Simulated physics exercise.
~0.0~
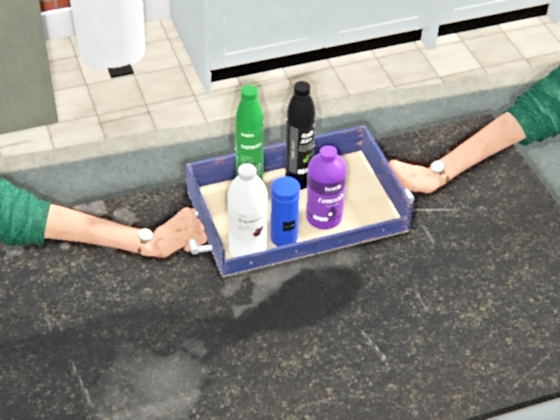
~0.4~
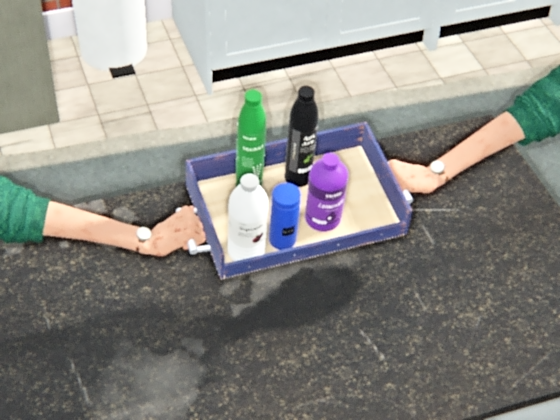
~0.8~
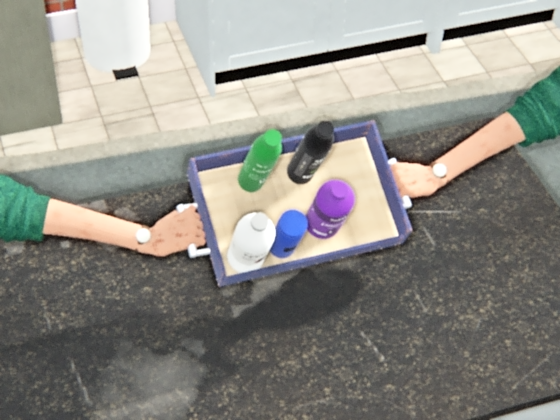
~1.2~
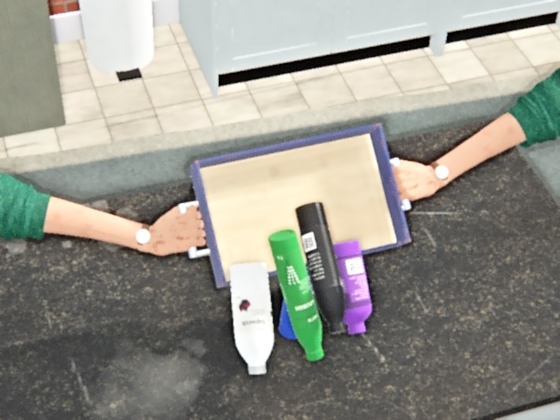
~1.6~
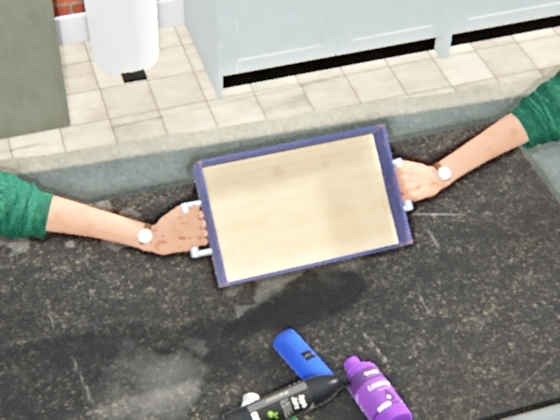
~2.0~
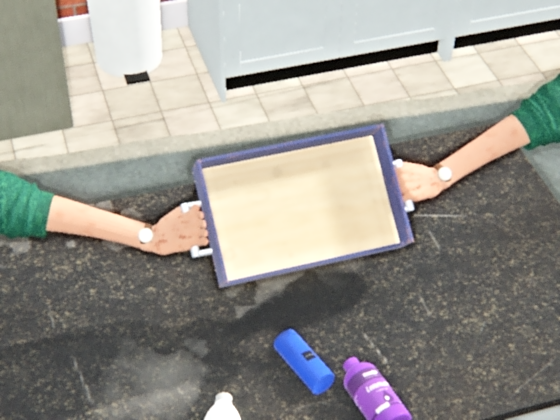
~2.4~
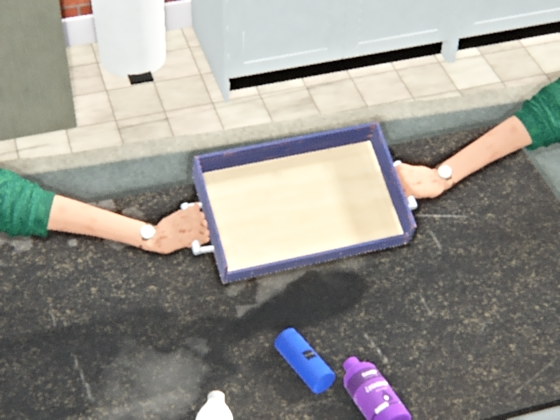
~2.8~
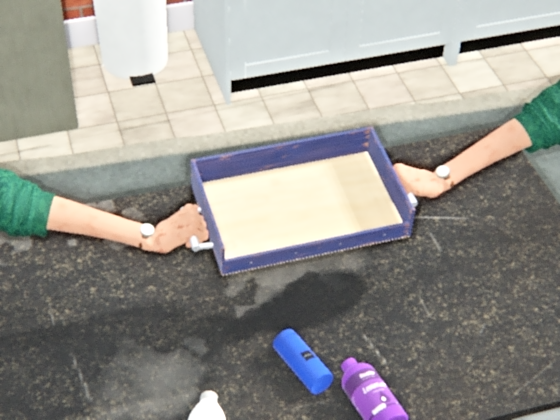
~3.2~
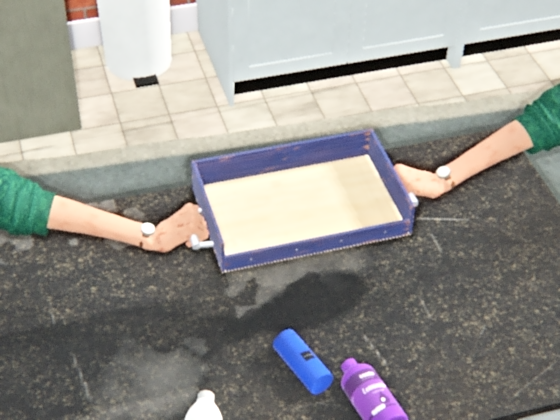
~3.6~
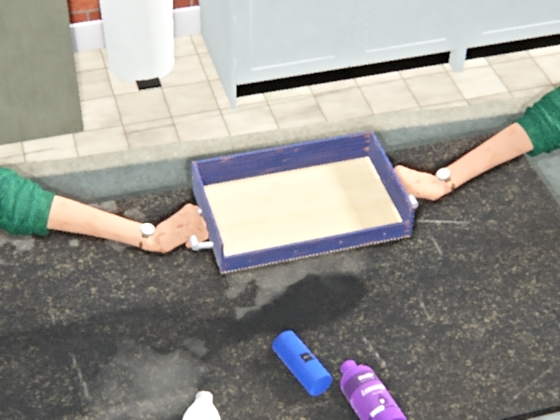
To begin with, two hands hold a blue-rimmed crate above a dark, rough surface, with green, black, white and purple bottles and a blue jar standing inside. The hands tip the crate so its near side drops, and all five containers lean and slide toward that low edge. They tumble over it upside down and land on the ground below, where the green and black bottles pass out of sight. The hands then bring the emptied crate back toward level. It ends empty, with the blue jar, purple bottle and white bottle lying on their sides below.
